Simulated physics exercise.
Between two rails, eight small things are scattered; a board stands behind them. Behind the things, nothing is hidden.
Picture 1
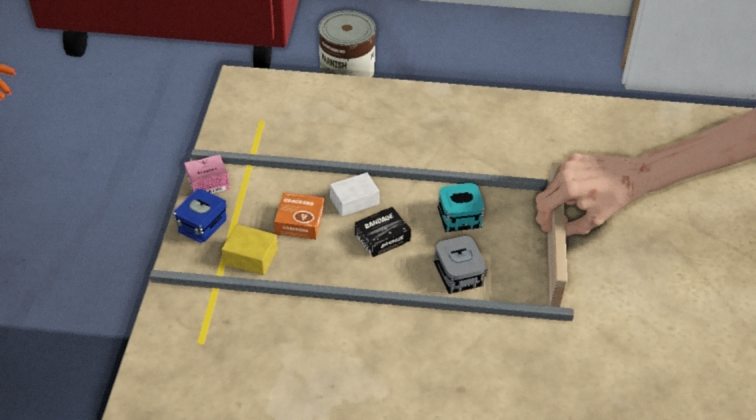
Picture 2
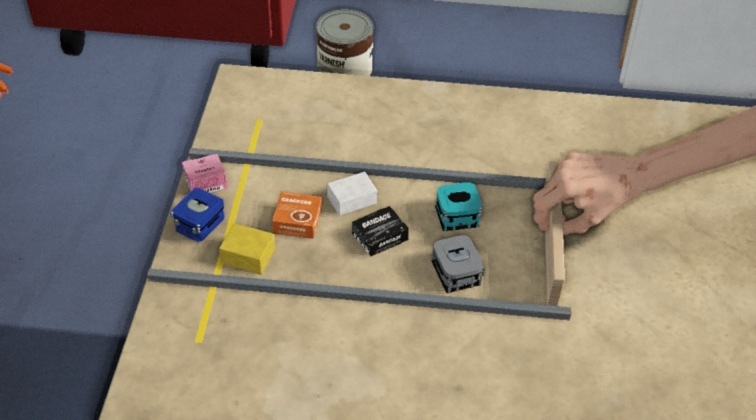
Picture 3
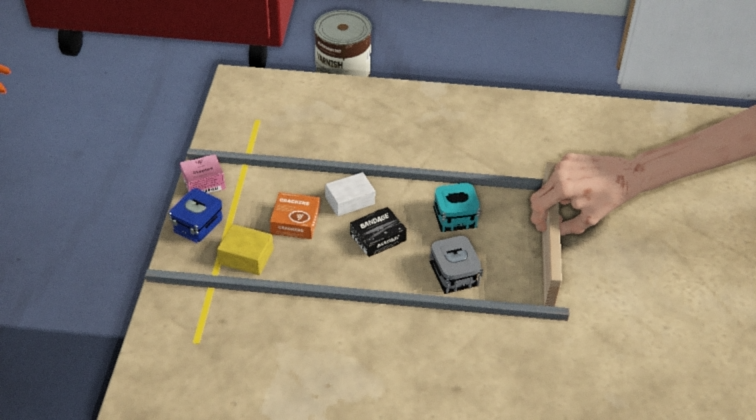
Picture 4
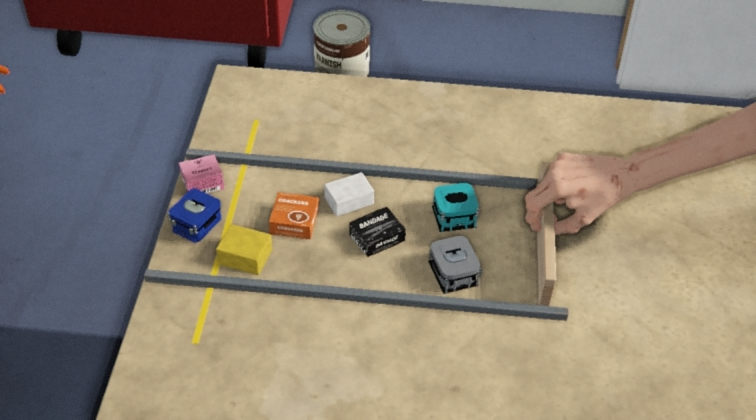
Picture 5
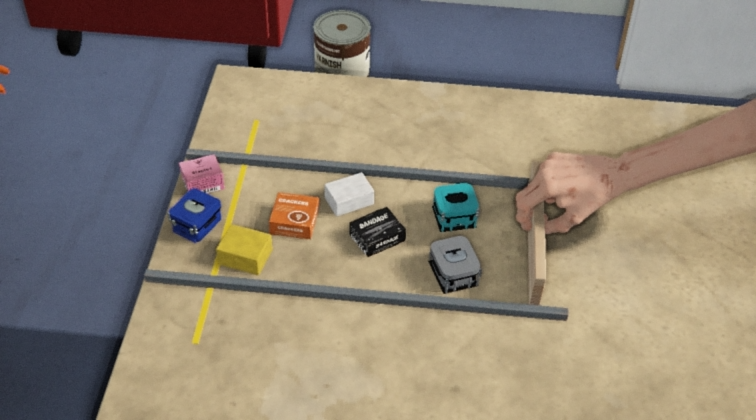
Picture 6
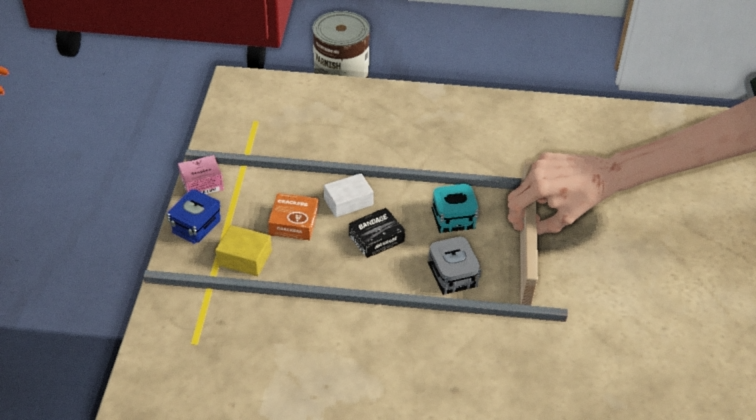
A hand held a small wooden board upright between two rails and slid it slowly a short way left toward the scattered little boxes and cases, which stayed where they were near a yellow line.
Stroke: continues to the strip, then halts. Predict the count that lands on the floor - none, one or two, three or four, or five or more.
The table loses three, maybe four.
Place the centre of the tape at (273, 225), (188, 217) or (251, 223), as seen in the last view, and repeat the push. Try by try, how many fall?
Tallies in the order asked: 1, 6, 2.
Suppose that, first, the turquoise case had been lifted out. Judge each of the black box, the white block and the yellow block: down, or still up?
I'd say the black box stays up, the white block stays up, and the yellow block stays up.
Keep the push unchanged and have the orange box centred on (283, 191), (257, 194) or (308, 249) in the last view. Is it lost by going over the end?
Slips off; Slips off; Keeps its place.
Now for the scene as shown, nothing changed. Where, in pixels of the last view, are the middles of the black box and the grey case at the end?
I'd put one at around (180, 212) and the other at around (201, 240).
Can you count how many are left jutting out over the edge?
The figure is 3.
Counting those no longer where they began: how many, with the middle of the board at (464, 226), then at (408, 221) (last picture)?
2 and 4.
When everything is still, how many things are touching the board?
Looks like 2 of them, all told.
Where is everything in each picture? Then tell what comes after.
In the first picture, pink box (207, 176); blue case (202, 216); yellow block (250, 250); board (556, 233); tape (235, 220).
In the second picture, blue case (199, 215); board (553, 232).
In the third picture, yellow block (246, 249); white block (350, 194).
In the fourth picture, pink box (202, 176); grey case (454, 265).
In the fifth picture, blue case (196, 216); orange box (294, 216).
In the sixth picture, pink box (201, 177); blue case (195, 217); yellow block (244, 250); board (528, 232); tape (229, 221).
Soon after, none off yet; pink box at rest near (201, 177); blue case at rest near (195, 217); yellow block at rest near (244, 250).
Then, one off so far; pink box moved about its own width near (183, 169); blue case falling near (138, 270); yellow block moved about its own width near (202, 250).
At rest, the number that fall off is three or four; fallen, orange box, blue case and pink box.
